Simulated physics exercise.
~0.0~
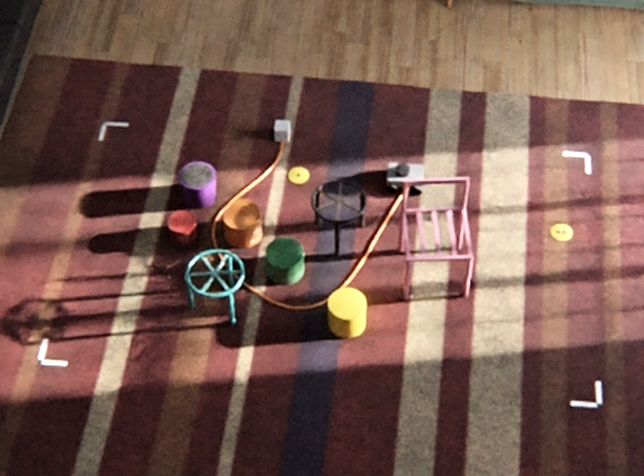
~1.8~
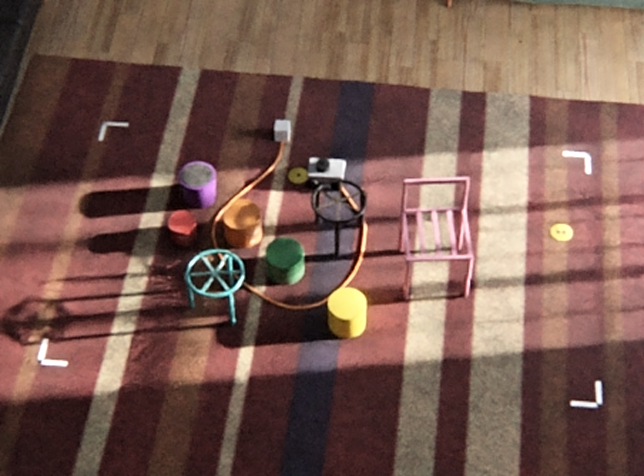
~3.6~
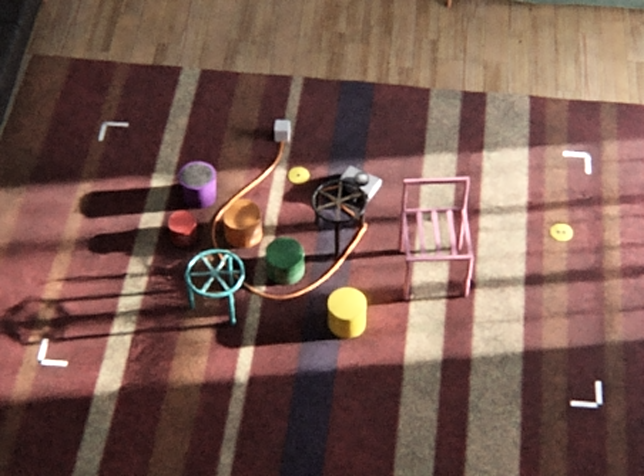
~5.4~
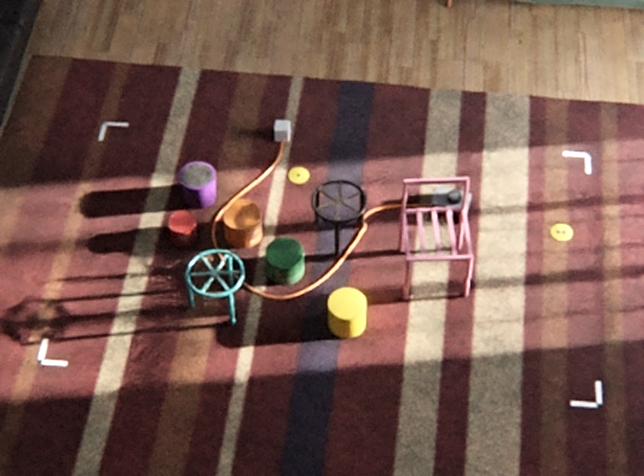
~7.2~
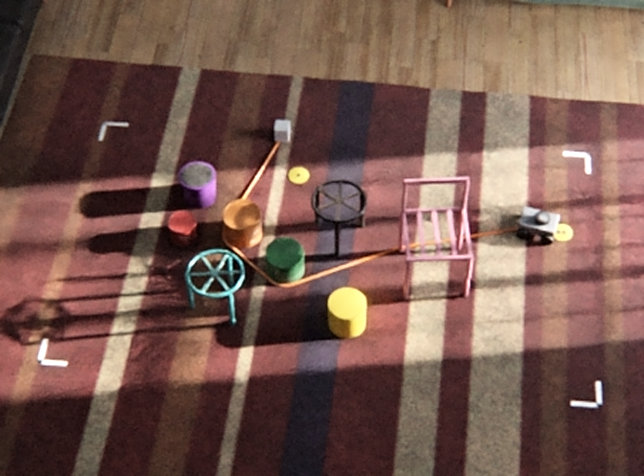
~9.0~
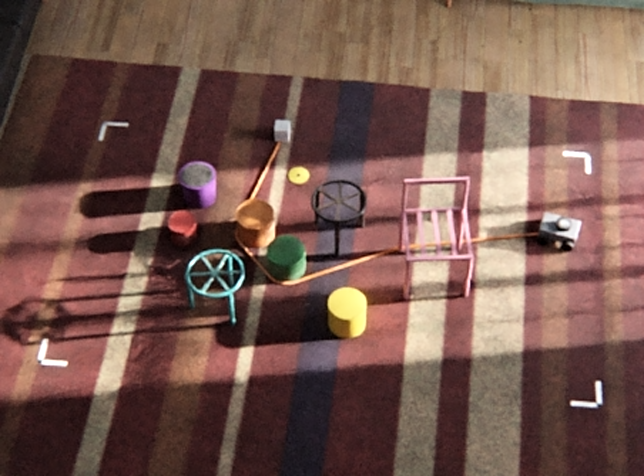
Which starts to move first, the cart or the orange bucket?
The cart starts to move first, and the orange bucket shifts only at the end, once the cart is over on the right.
